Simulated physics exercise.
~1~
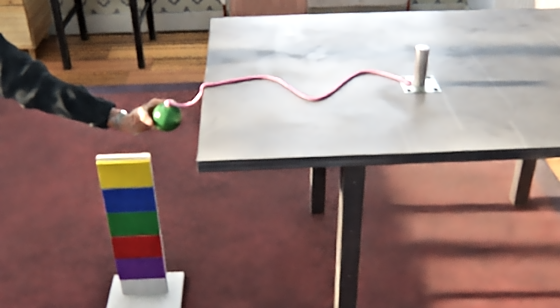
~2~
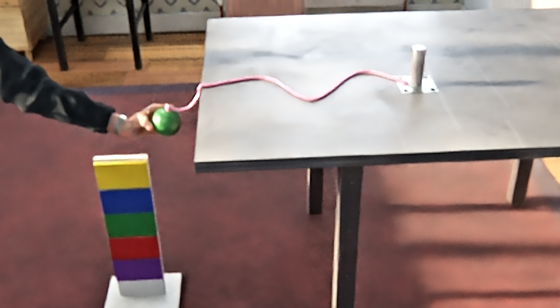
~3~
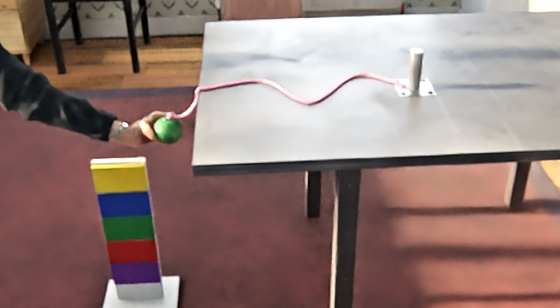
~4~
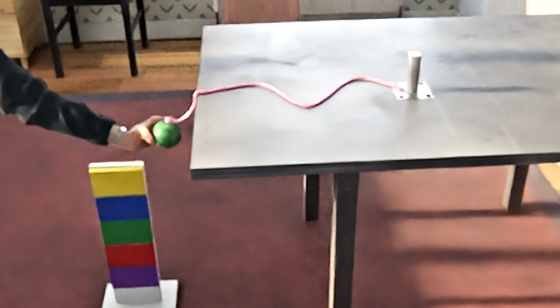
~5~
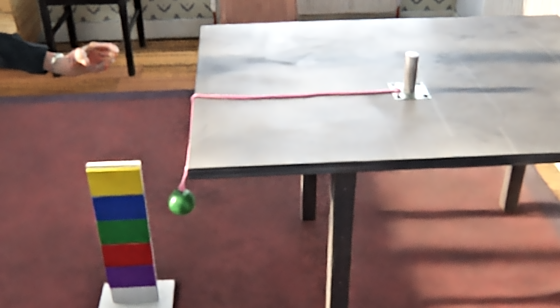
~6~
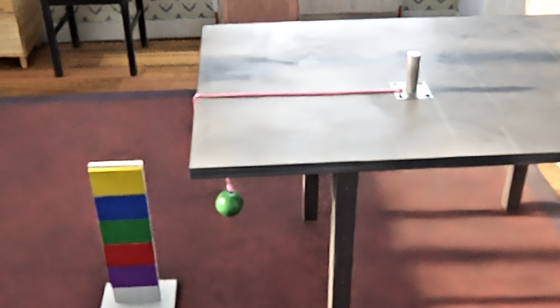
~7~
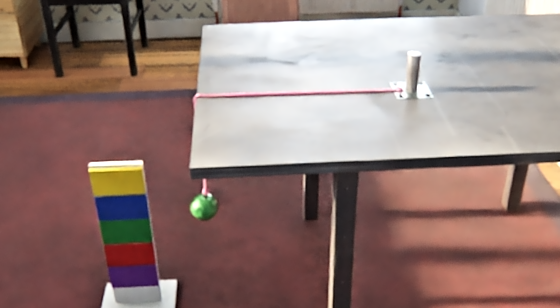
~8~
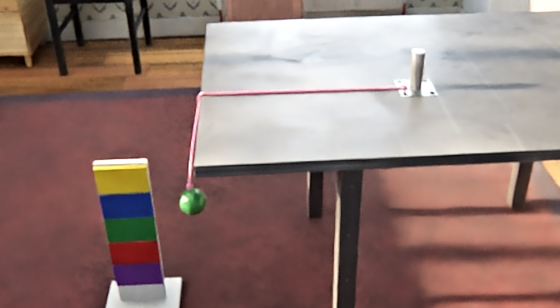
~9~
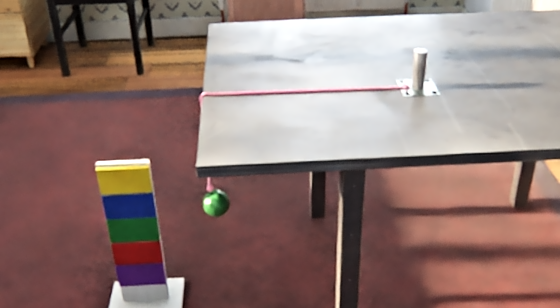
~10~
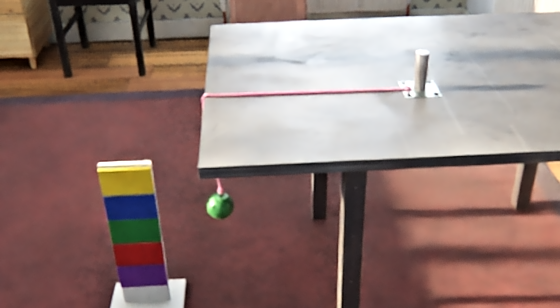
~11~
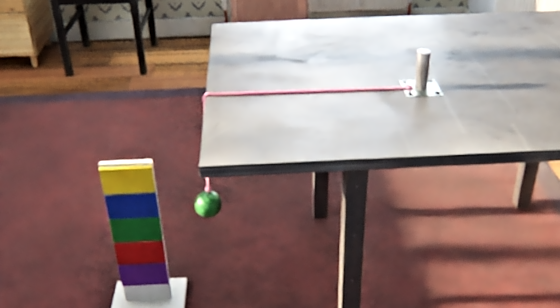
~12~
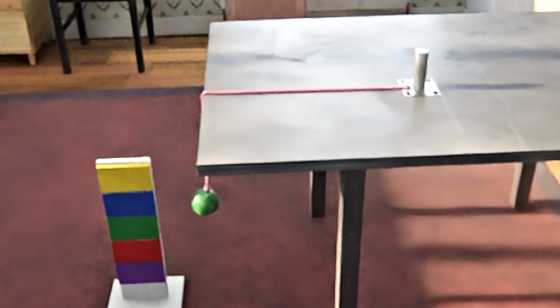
In a room with a dark red rug, a hand held a green apple on a pink lead beside a table, then let go and drew back; the apple dropped, swung right and left below the table edge, and ended hanging level with the blue band.
